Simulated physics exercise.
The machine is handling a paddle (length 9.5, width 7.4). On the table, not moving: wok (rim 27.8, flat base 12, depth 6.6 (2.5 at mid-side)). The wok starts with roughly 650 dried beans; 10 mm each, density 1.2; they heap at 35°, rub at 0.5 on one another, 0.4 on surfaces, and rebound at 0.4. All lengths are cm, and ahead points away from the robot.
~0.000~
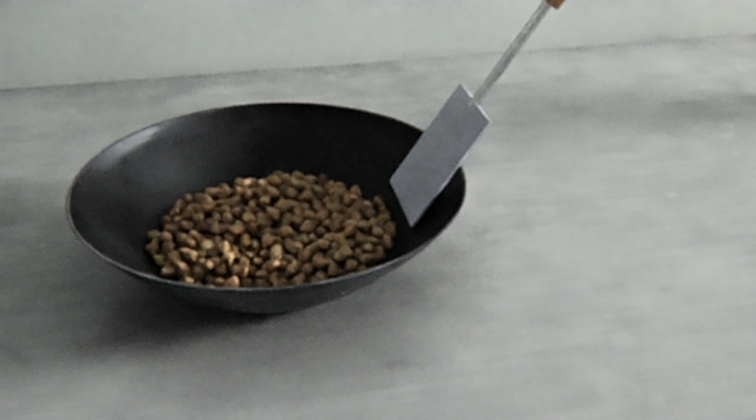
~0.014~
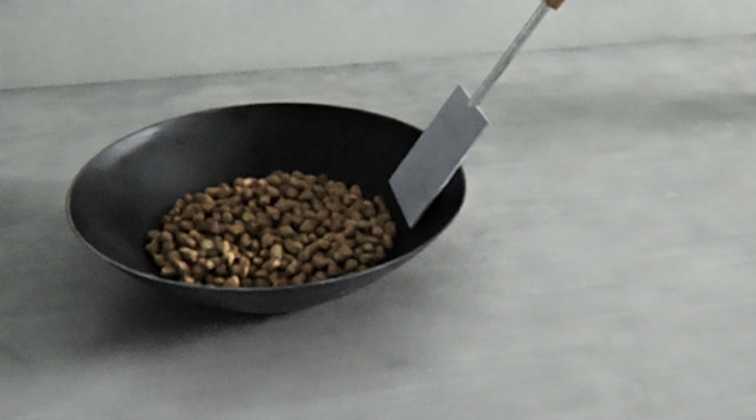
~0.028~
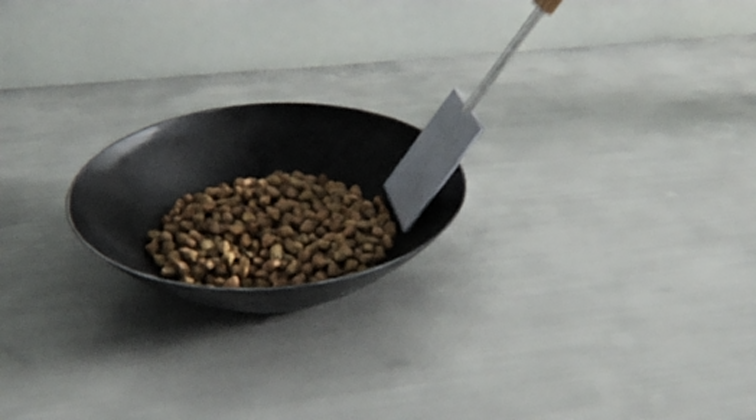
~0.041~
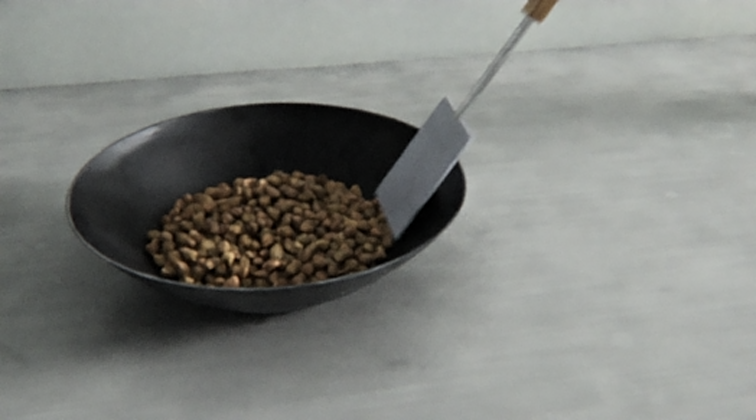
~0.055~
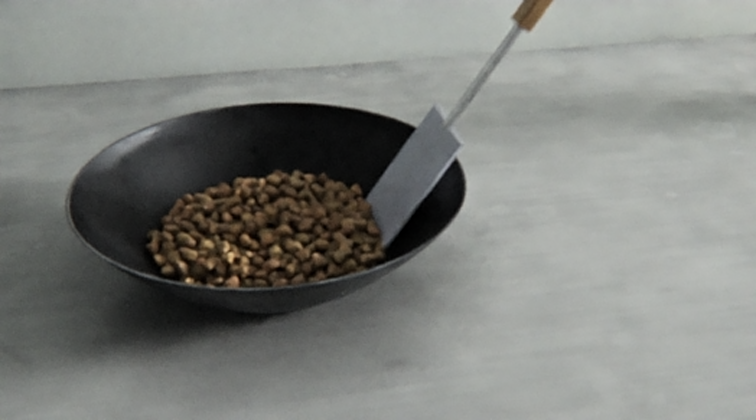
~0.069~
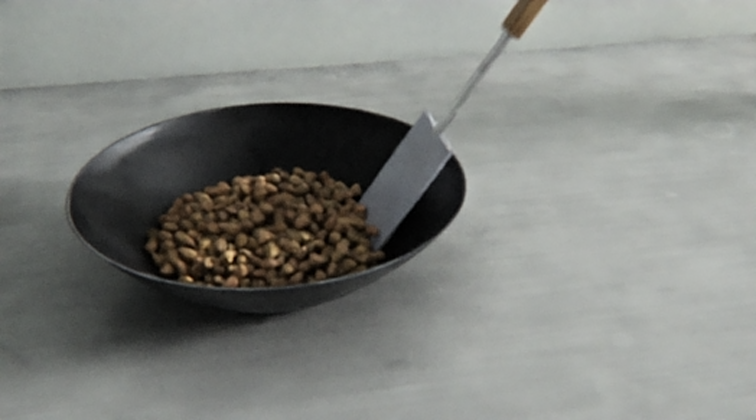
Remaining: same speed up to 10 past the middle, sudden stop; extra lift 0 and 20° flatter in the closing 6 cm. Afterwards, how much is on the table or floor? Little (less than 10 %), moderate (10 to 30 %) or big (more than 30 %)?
Answer: Moderate; 10 to 30 % of the dried beans finish on the table or floor.
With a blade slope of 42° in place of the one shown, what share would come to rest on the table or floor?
In that case some 15 per cent.
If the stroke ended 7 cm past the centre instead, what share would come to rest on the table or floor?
In that case some 0 per cent.
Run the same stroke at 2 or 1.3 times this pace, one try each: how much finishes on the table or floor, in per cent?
About 40 and 20 per cent.
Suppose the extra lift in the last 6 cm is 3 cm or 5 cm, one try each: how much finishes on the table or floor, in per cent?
Some 25 and 20 per cent.
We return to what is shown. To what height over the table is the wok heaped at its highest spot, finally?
About 8.0 cm.
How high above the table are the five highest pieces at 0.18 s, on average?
About 5 cm.
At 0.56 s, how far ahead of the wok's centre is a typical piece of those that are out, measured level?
Roughly 18 cm.
By 0.18 s, sloping 55°, highest piece 5 above the table; 651 in the wok.
By 0.30 s, sloping 49°, highest piece 7 above the table; 651 in the wok.
By 0.56 s, sloping 35°, highest piece 8 above the table; 539 in the wok, 104 on the table or floor, 8 on the blade or in flight.
By 1.61 s, sloping 35°, highest piece 8 above the table; 537 in the wok, 114 on the table or floor.
Final count, 537 in the wok, 114 on the table or floor. That is 18 % on the table or floor.
